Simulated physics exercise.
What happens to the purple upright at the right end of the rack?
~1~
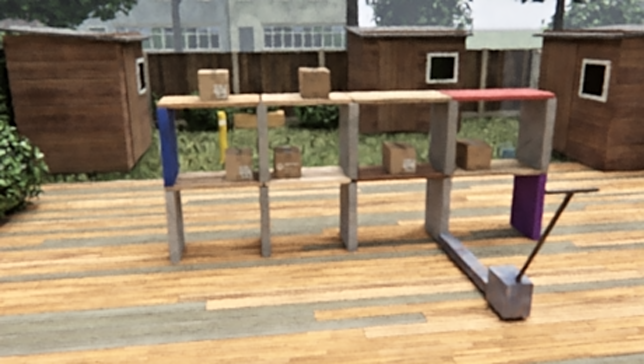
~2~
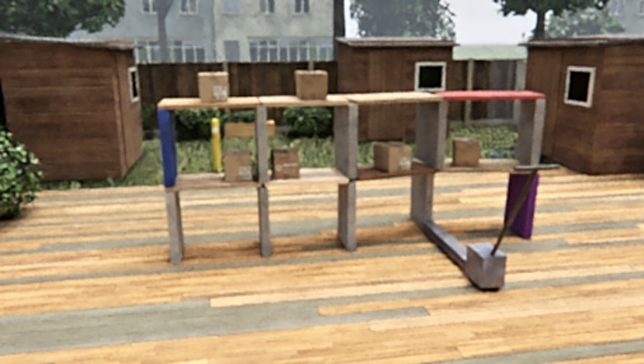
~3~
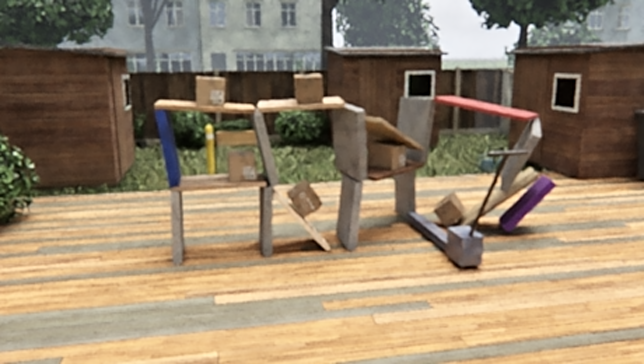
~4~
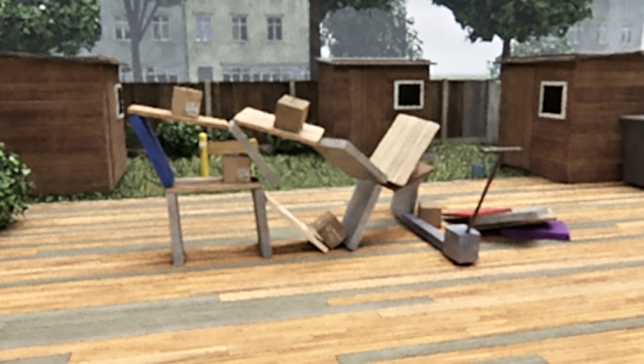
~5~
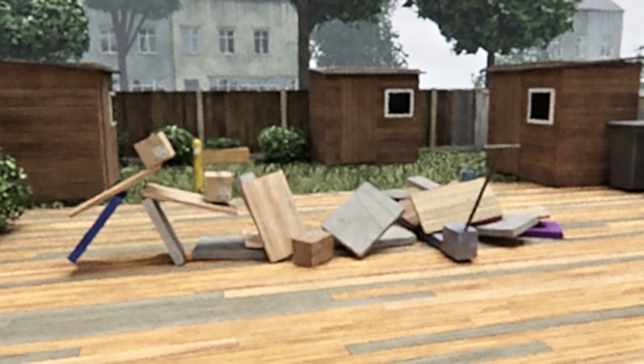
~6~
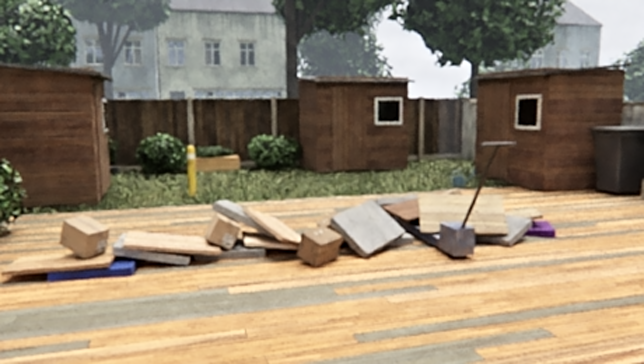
It leans over as the right side gives way, then falls and ends up lying on the deck at the right end of the heap.
